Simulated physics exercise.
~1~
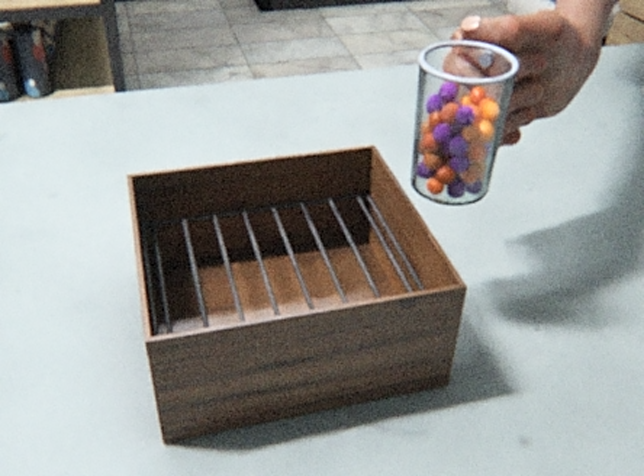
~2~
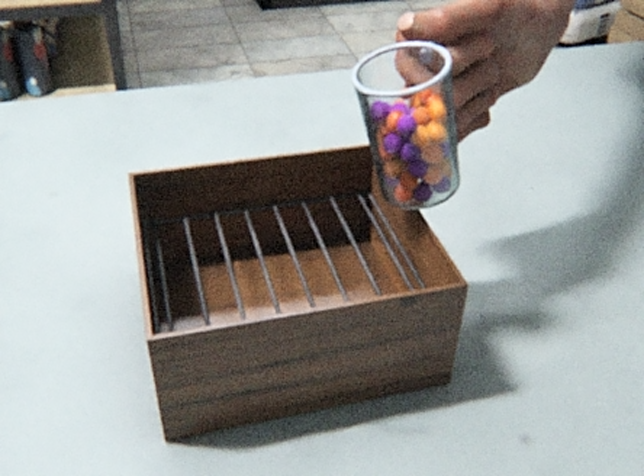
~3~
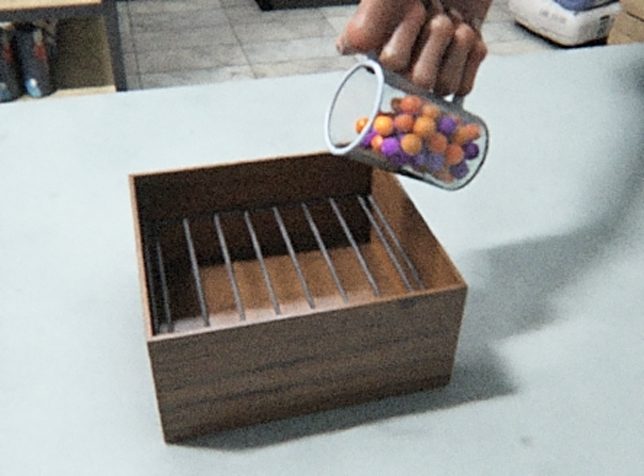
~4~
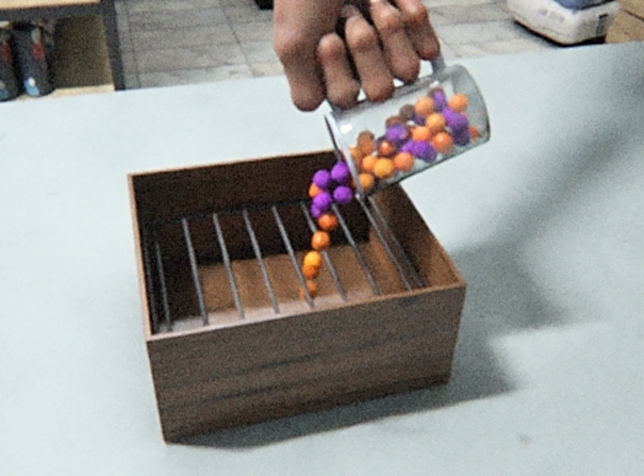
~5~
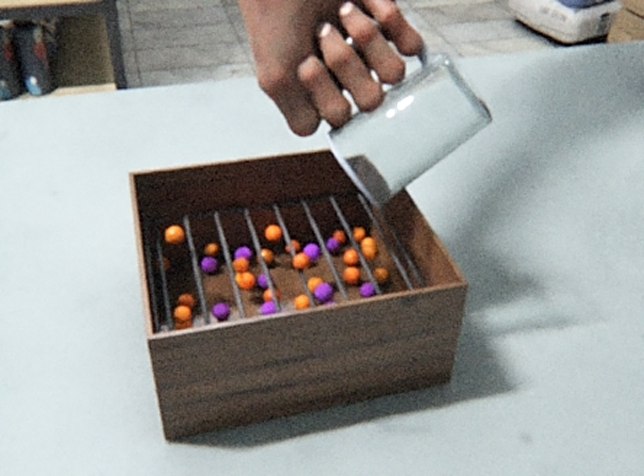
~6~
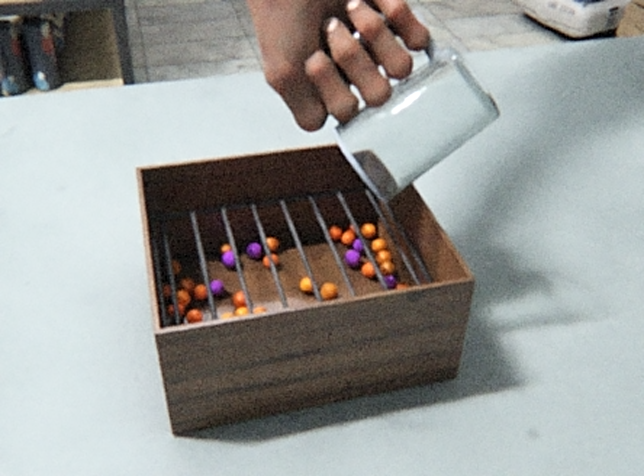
In this clip, a hand tips a clear cup of purple and orange balls over a wooden box strung with wires, pouring them in until the cup is empty, and the balls of both colours drop through and end up below the wires.
